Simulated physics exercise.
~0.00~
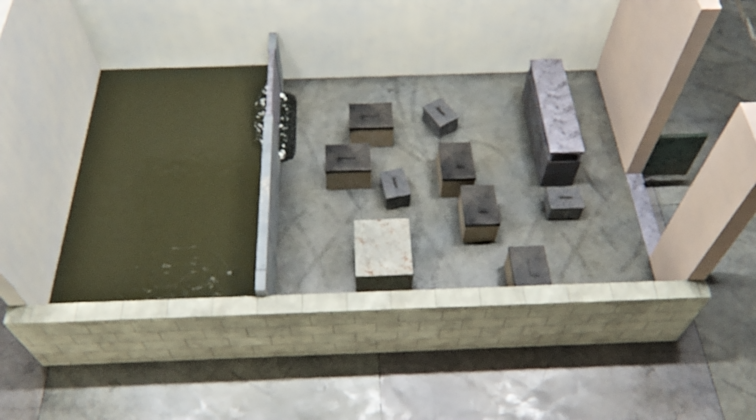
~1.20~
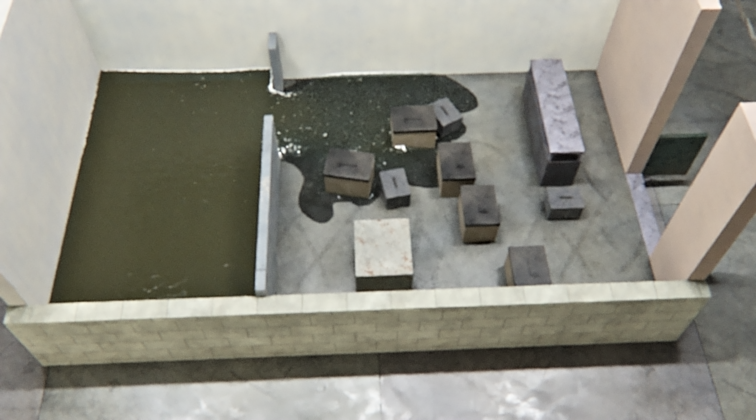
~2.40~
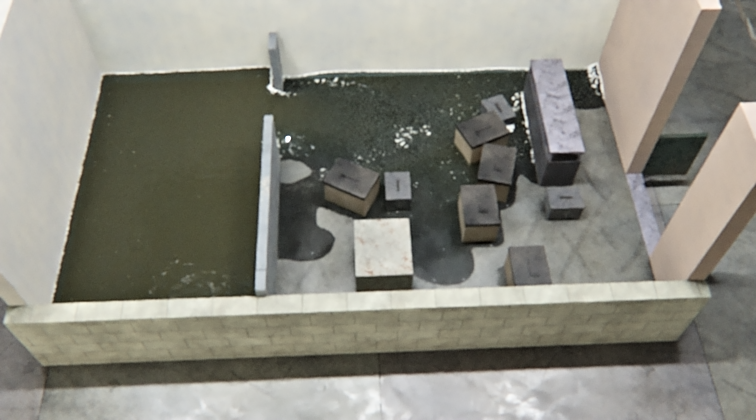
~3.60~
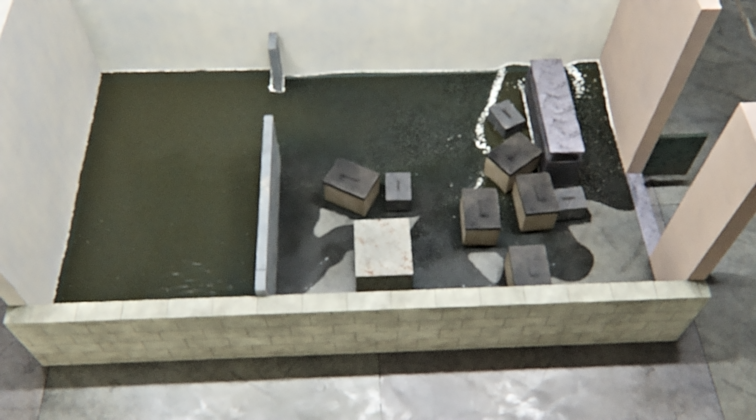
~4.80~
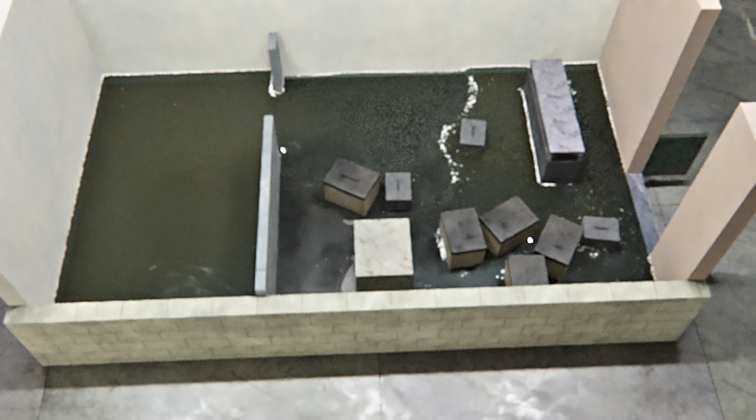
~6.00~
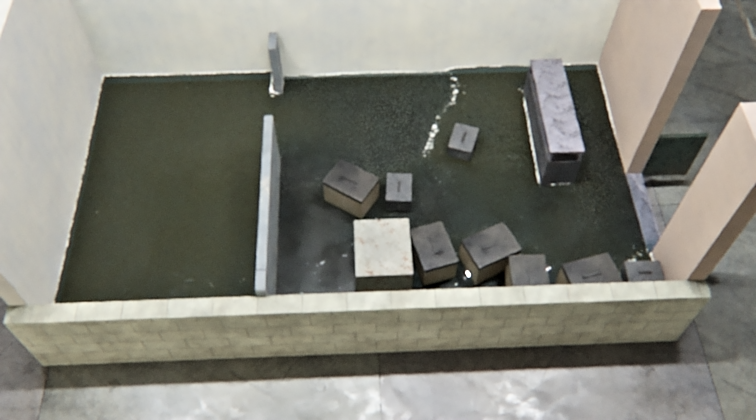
Dark water bursts through a gap in the partition, spreads rightward and shifts several boxes toward the front wall.
